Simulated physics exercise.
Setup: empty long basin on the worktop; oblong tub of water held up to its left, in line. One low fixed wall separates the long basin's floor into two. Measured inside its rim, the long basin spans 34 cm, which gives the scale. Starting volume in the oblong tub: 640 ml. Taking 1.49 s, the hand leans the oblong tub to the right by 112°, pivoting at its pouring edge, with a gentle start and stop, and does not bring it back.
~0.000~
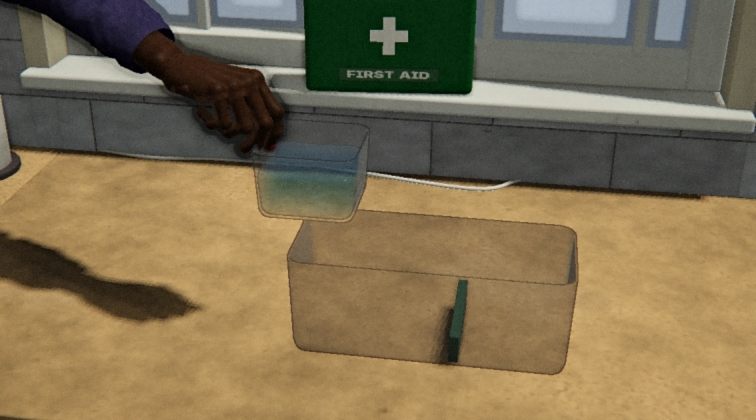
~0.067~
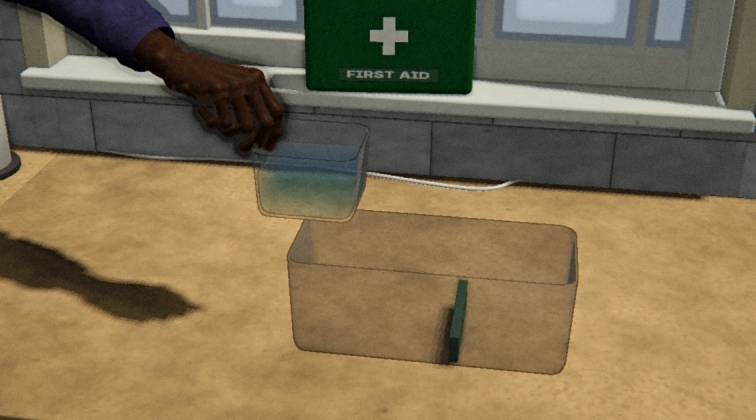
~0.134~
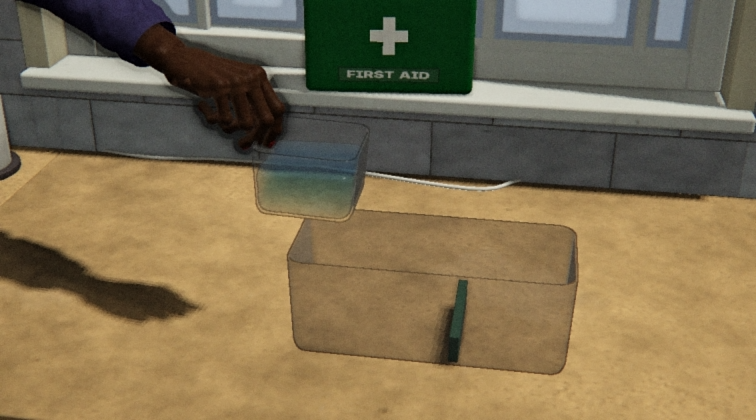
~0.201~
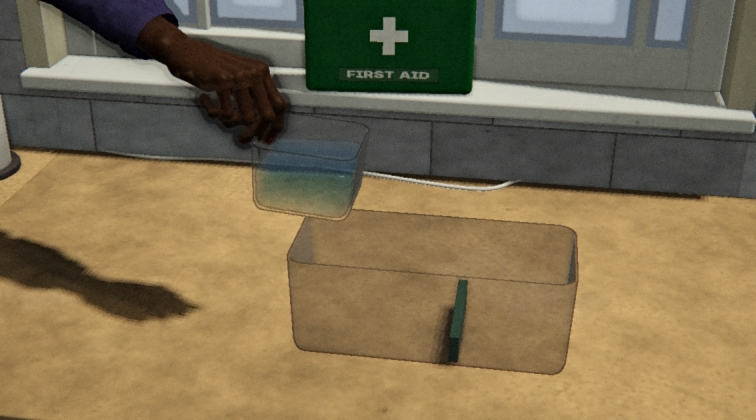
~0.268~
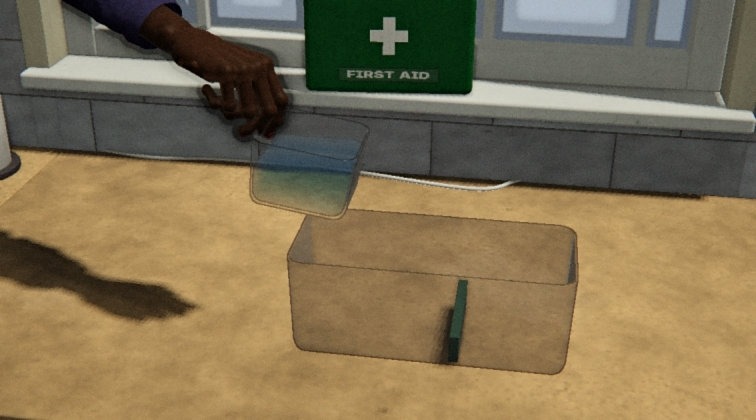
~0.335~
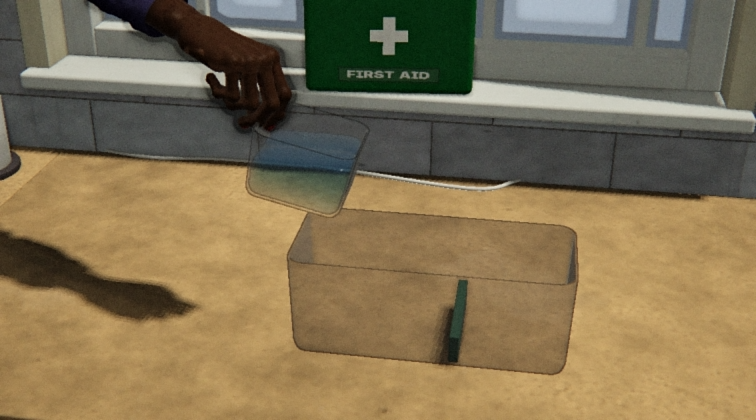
At the start, a hand holds a clear oblong tub of bluish water nearly level, above and to the left of an empty long basin on the worktop. The hand then slowly leans the tub a little to the right, and the water shifts inside, its surface staying close to level.
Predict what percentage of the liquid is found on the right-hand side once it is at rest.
About 18 % is on the right.
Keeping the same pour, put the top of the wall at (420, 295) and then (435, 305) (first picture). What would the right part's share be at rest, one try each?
The first gives near 90 per cent and the second near 75 per cent.
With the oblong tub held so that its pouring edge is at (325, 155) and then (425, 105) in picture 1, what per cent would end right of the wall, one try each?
Around 10 per cent first, around 90 per cent next.
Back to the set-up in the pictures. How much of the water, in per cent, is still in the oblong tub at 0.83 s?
Roughly 66 per cent.
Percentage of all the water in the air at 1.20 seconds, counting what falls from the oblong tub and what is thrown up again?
16 per cent or so.
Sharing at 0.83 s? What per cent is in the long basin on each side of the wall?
Lab note: Left near 7 %, right near 0.
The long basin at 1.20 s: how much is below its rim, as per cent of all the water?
Some 74 percent of the total.
Then, 0.83 s in, the tilt is 66° and 66 per cent is still to pour, 7 is left of the wall and 0 right of it.
Then, 1.20 s in, the tilt is 102° and 11 per cent is still to pour, 56 is left of the wall and 18 right of it.
Then, 1.58 s in, the tilt is 112° and 0 per cent is still to pour, 81 is left of the wall and 18 right of it.
Then, 1.99 s in, the tilt is 112° and 0 per cent is still to pour, 81 is left of the wall and 18 right of it.
Finally, 81 per cent lies left of the wall, 18 right of it and 1 outside.
